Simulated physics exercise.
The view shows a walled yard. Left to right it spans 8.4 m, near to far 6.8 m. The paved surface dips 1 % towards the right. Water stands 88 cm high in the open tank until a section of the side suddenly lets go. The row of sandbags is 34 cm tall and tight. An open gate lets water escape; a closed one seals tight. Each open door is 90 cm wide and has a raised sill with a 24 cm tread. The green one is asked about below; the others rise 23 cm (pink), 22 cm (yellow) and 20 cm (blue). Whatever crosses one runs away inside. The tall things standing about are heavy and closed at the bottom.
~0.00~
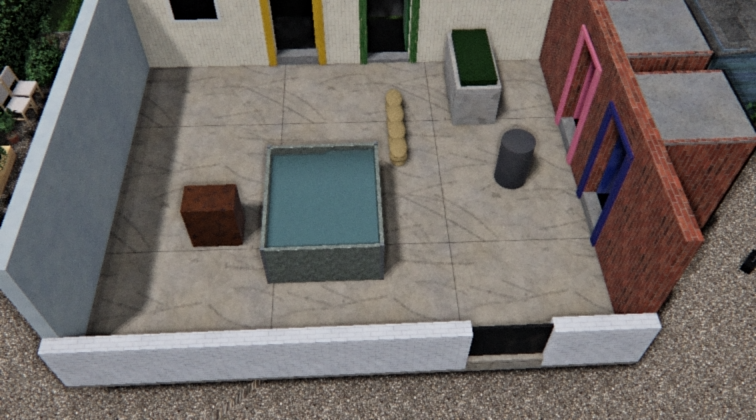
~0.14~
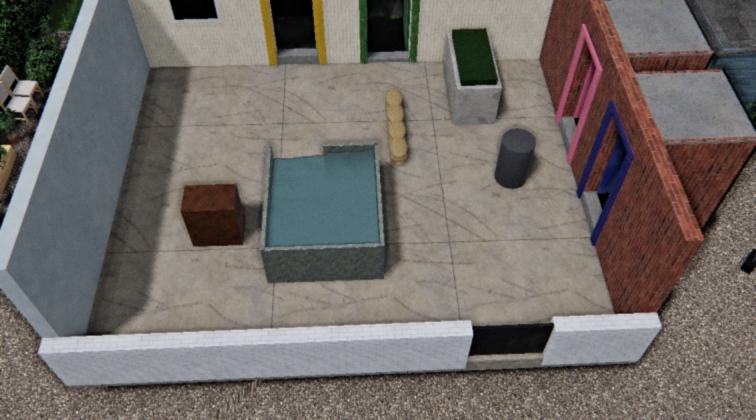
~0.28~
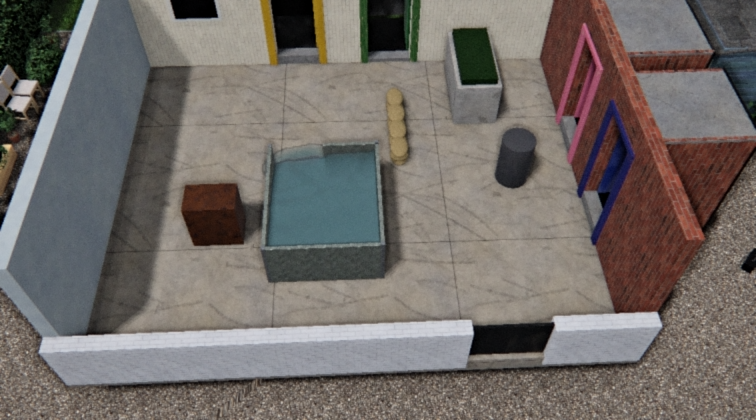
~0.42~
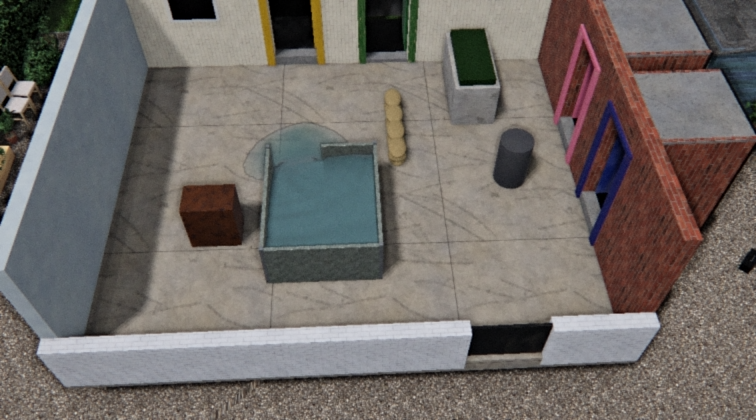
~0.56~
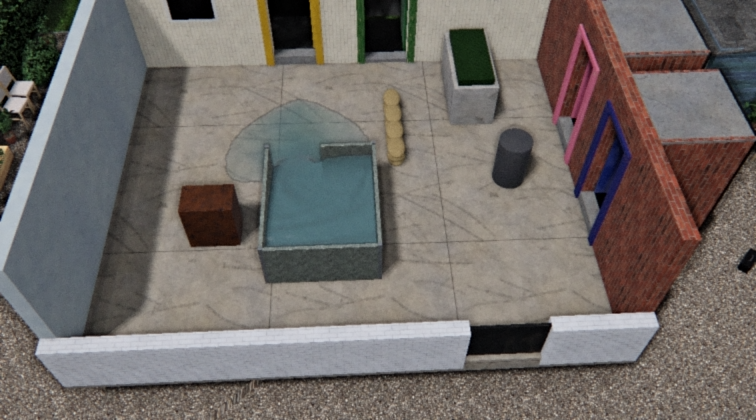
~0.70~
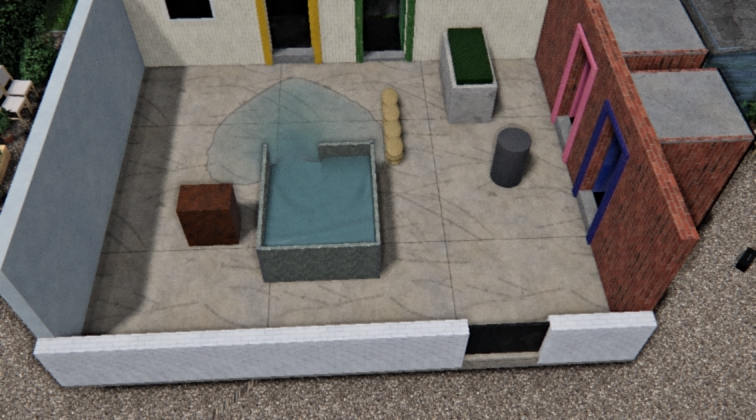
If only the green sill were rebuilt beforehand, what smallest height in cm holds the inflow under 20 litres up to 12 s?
At least 19 cm or so.
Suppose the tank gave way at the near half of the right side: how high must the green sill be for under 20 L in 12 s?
Some 6.5 cm.
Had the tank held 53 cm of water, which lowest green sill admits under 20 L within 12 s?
Then roughly 8.5 cm.
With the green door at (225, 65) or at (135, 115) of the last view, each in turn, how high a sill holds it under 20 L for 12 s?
Roughly 21 and 12.0 cm.
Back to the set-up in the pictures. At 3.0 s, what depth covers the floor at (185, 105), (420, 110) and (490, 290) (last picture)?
About 12, 1 and 0 cm.
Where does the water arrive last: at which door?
The blue one.
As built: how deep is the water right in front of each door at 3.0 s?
In cm: Pink 0, yellow 24, blue 0, green 17.
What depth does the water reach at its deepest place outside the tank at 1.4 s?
Roughly 46 cm.
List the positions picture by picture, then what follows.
The first picture shows still water, 88 cm deep, in the open tank at (323, 196); the green door at (389, 24) is dry.
In the second picture, the front is at a hidden place, 0.4 m from the gap on the far side; 0.3 m2 of floor is wet, 88 cm left at the back.
In the third picture, the front is at a hidden place, 0.9 m from the gap on the far side; 0.9 m2 of floor is wet, 88 cm left at the back.
In the fourth picture, the gap is on the far side, the front 1.5 m out at (300, 126); the back of the open tank holds 88 cm.
In the fifth picture, the gap is on the far side, the front 2.1 m out at (293, 103); the back of the open tank holds 80 cm.
In the sixth picture, the front is at (292, 80), 2.8 m from the gap on the far side; 6.4 m2 of floor is wet, 74 cm left at the back; the green door at (385, 23), 3.8 m from the gap, is still 1.5 m from the nearest water.
After 1.4 s water covers 25 % of the floor, deepest (46 cm) near (295, 175); 7 cm at the green door, 0 litres in over its 9 cm sill.
After 3.0 s water covers 30 % of the floor, deepest (30 cm) near (154, 70); 17 cm at the green door, 76 litres in over its 9 cm sill.
After 12.0 s water covers 95 % of the floor, deepest (14 cm) near (612, 339); 10 cm at the green door, 119 litres in over its 9 cm sill.
At the green door as built, the water arrived by 1.3 s and peaked near 22 cm at 2.2 s.
Run again over the same 12 s with other heights there, 42 litres in over 15 cm, 13 litres over 20.5 cm. The limit of 20 litres is kept from about 19 cm up.
